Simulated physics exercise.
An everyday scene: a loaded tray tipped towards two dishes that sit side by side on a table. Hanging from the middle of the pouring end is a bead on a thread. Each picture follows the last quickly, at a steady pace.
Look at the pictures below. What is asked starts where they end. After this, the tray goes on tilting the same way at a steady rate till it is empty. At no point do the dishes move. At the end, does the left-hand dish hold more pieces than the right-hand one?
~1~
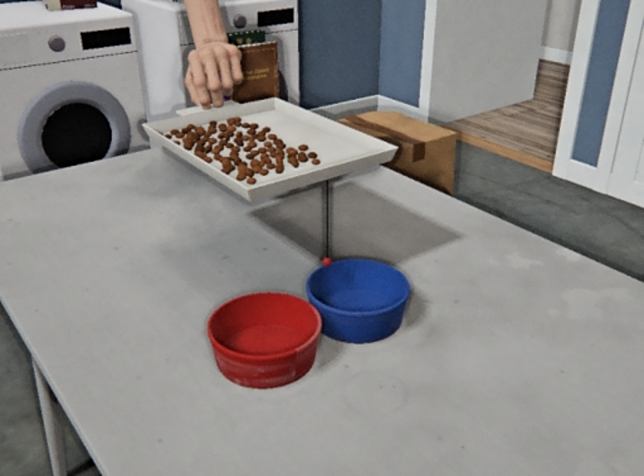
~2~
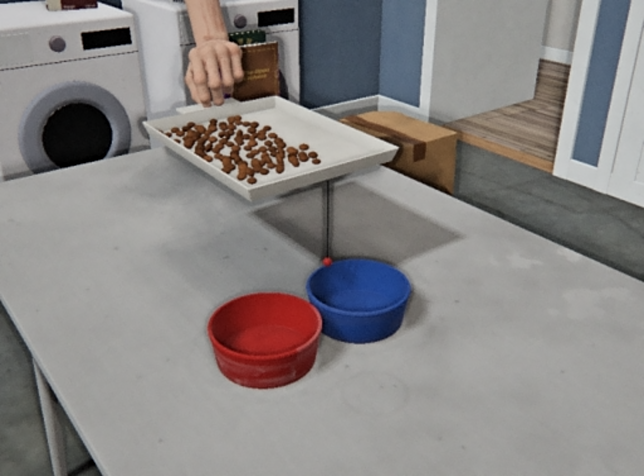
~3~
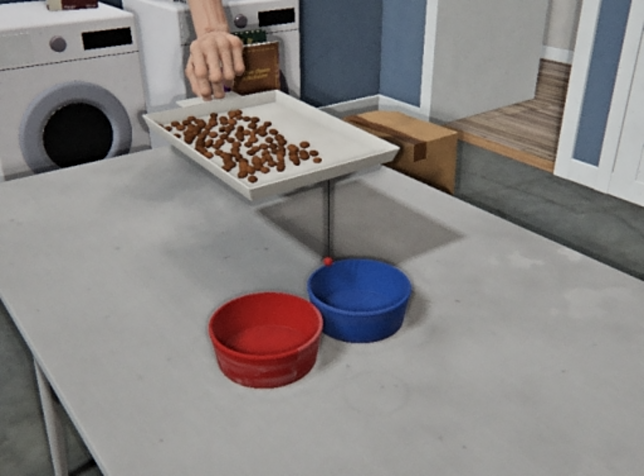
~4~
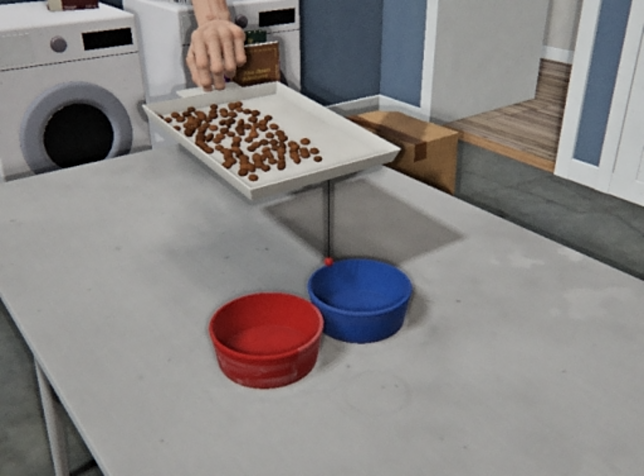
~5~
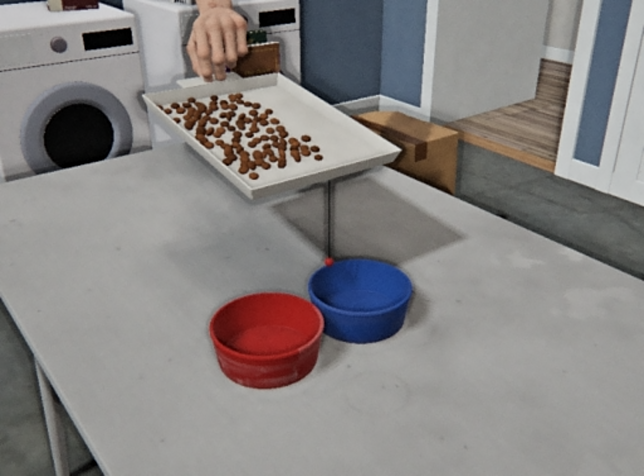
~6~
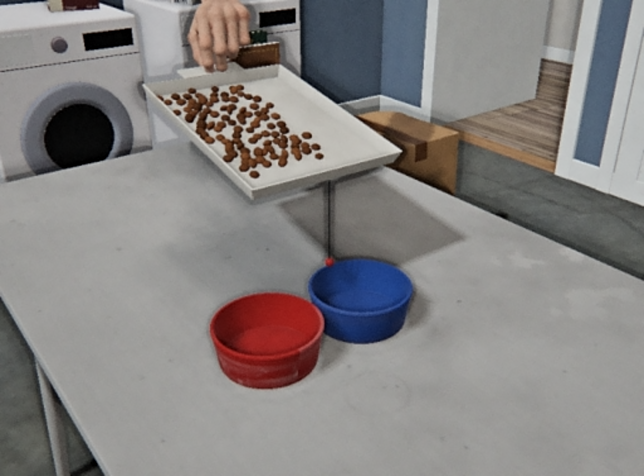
No. More will pour into the dish on the right side.
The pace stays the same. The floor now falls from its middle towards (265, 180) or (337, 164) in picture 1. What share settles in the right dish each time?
In order, some 0 % and some 60 %.
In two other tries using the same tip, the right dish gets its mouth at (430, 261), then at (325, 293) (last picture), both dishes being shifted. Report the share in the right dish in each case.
Around 20 and then 60 per cent.
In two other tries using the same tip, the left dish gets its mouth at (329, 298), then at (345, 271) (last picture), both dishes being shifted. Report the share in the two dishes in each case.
Roughly 90 per cent the first time and 50 per cent the second.
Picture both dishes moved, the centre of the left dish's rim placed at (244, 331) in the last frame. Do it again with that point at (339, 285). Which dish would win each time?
In order of the tries: The dish on the right side, then the dish on the left side.
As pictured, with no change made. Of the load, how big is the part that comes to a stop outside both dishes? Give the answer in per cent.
Roughly 20 in a hundred.
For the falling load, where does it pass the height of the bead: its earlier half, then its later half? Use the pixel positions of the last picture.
Early half: (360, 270); late half: (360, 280).
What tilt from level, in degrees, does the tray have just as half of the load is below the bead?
Reading: Some 100°.
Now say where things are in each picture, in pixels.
In the first picture, corners of the pouring end at (250, 186) and (391, 147), level; middle of the load at (230, 146), bits of dog kibble; left dish at (296, 364); right dish at (391, 321); bead on its thread at (327, 262).
In the second picture, corners of the pouring end at (250, 186) and (392, 147), level; middle of the load at (230, 144).
In the third picture, corners of the pouring end at (251, 186) and (393, 147), tipped barely, level across its low end; middle of the load at (231, 140).
In the fourth picture, corners of the pouring end at (252, 186) and (394, 148), tipped a little, level across its low end; middle of the load at (231, 134).
In the fifth picture, corners of the pouring end at (253, 186) and (395, 149), tipped a little, level across its low end; middle of the load at (231, 129).
In the sixth picture, corners of the pouring end at (254, 186) and (395, 150), tipped a little, level across its low end; middle of the load at (232, 123); left dish at (299, 364); right dish at (393, 321).
Soon after the last picture, tray tipped steeply; nearly all on the tray; a stray few in the air.
A little later, tray tipped right over; about two thirds on the tray; a small part in the left dish; a small part in the right dish; a stray few outside both; about a quarter in the air.
Later still, tray tipped past a quarter turn; a small part in the left dish; about two thirds in the right dish; about a quarter outside both.
At rest, tray tipped past a quarter turn; a small part in the left dish; about two thirds in the right dish; about a quarter outside both.
